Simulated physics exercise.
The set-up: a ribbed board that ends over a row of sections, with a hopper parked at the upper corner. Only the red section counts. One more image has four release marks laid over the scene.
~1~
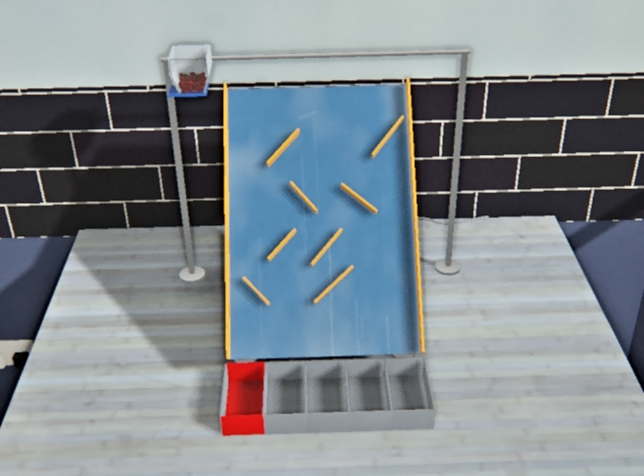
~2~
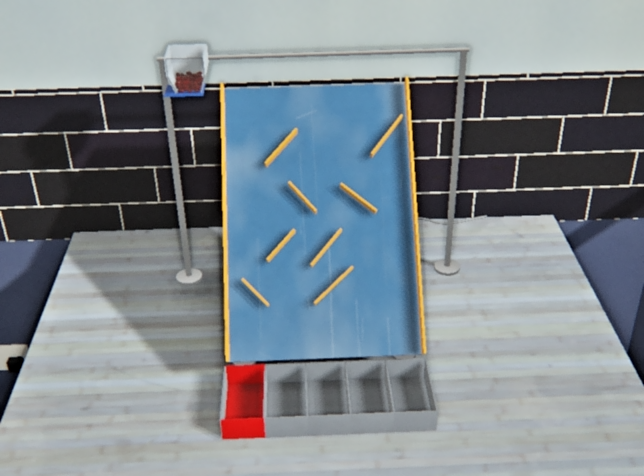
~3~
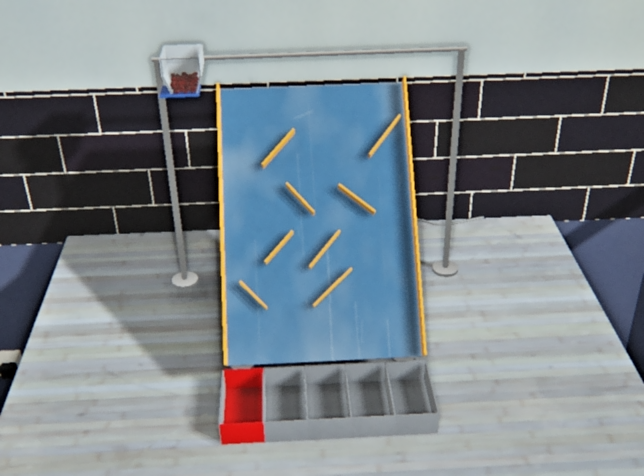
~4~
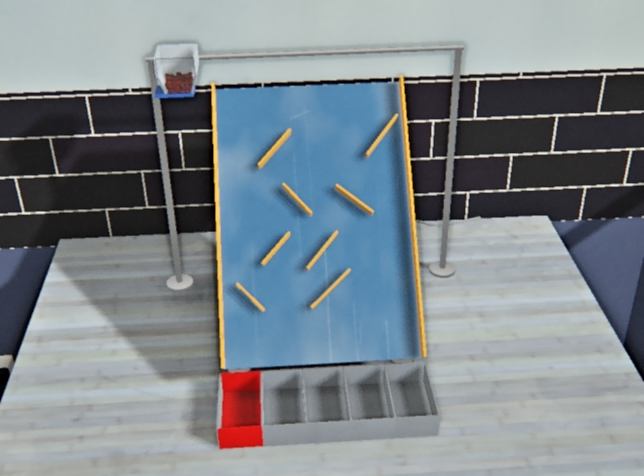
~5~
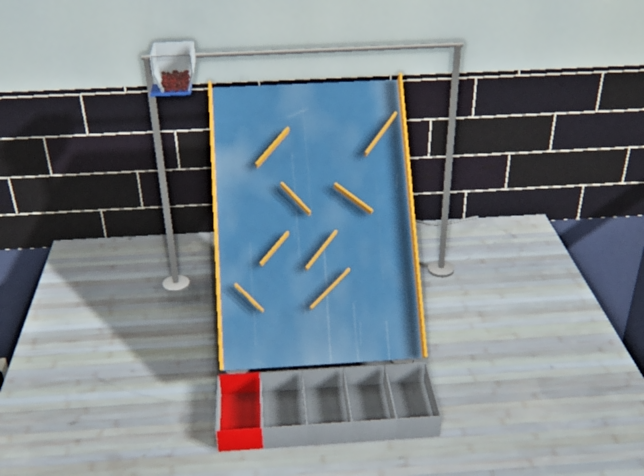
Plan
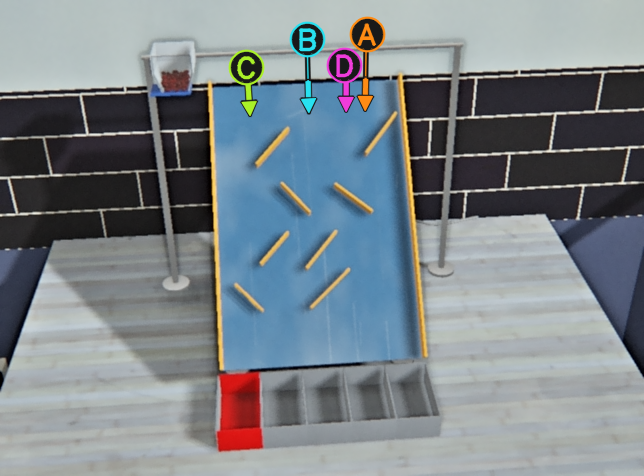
Camera drifting slightly around a motionless blue ribbed board, with a filled hopper at upper left and a red section below left.
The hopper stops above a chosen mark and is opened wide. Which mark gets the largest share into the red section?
Use mark C.
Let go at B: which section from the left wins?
The second from the left.
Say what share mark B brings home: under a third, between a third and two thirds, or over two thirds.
Mark B gives under a third.
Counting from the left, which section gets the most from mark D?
The fifth from the left.
On the marked copy, mark A meets the board at (365, 105); mark B meets the board at (308, 107); mark C meets the board at (249, 110); mark D meets the board at (346, 106).
With A, only a few in the red section, all but a few in other sections.
With B, a small share in the red section, the bulk in other sections.
With C, close to two thirds in the red section, close to a third in other sections.
With D, a small share in the red section, all but a few in other sections.
